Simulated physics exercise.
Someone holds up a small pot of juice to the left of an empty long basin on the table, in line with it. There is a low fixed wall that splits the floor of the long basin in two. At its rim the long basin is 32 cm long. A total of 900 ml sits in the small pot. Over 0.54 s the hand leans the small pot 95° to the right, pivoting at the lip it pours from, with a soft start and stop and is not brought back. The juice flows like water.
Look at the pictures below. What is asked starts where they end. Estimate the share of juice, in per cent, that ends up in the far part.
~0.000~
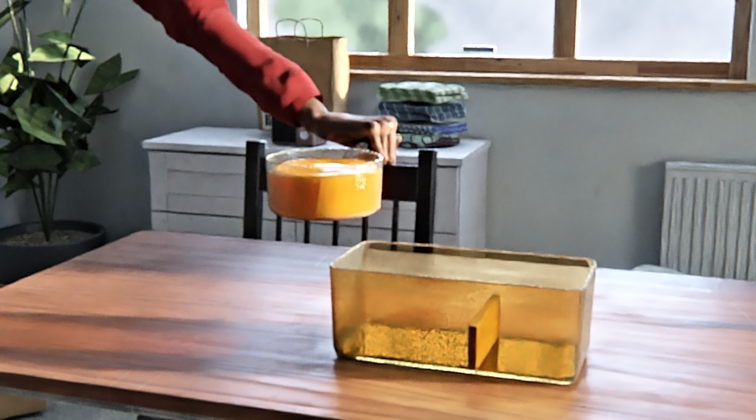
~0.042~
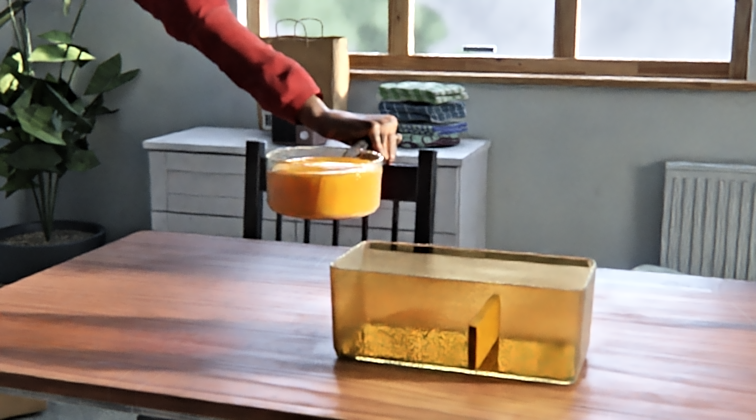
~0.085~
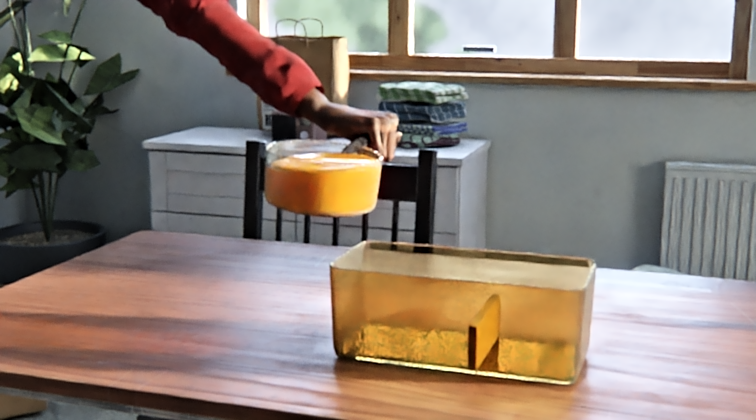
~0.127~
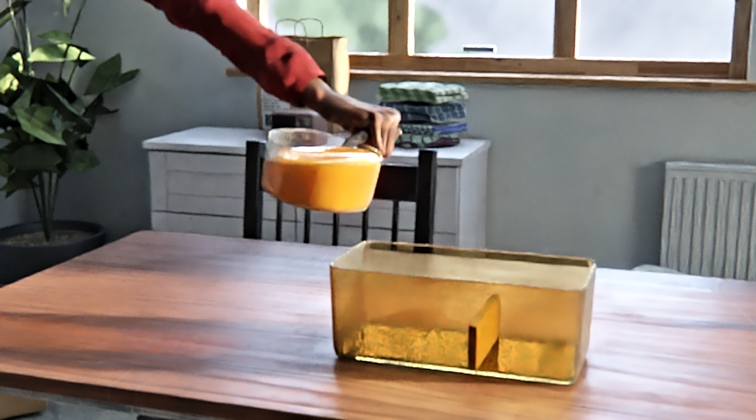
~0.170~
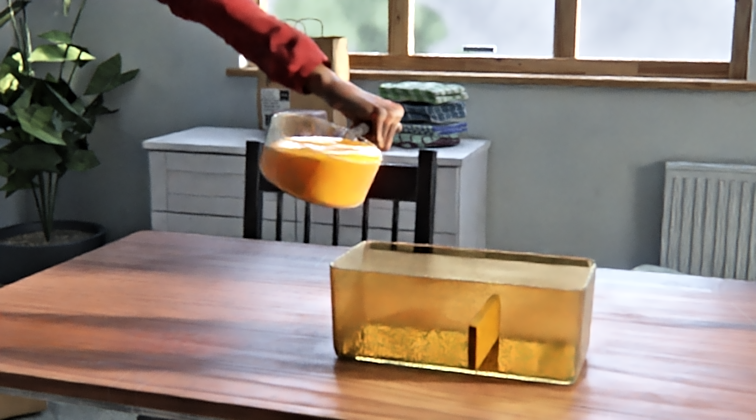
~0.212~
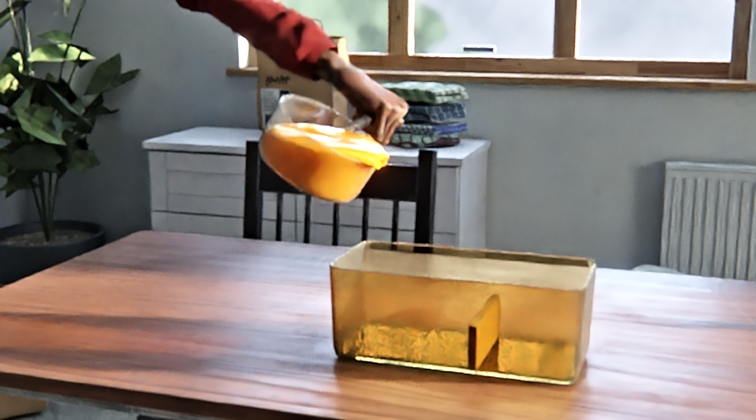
About 22 per cent.
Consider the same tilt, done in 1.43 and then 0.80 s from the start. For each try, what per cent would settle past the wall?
In order, 0 and 15 per cent.
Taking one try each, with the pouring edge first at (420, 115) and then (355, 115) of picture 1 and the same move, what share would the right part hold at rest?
I'd expect close to 65 per cent and then close to 10 per cent.
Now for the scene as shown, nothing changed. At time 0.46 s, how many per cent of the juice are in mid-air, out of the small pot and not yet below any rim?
50 per cent.
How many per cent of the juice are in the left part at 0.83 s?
The left part holds some 66 per cent.
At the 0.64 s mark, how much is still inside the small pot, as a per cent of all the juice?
Near 6 in a hundred.
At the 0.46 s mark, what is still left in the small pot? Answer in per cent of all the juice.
Roughly 42 per cent.
By 0.46 s the tilt is 90° and 42 per cent is still to pour, 7 is left of the wall and 0 right of it.
By 0.64 s the tilt is 95° and 6 per cent is still to pour, 52 is left of the wall and 22 right of it.
By 0.83 s the tilt is 95° and 2 per cent is still to pour, 67 is left of the wall and 19 right of it.
By 1.04 s the tilt is 95° and 1 per cent is still to pour, 74 is left of the wall and 21 right of it.
At rest 74 per cent lies left of the wall, 22 right of it and 4 outside.
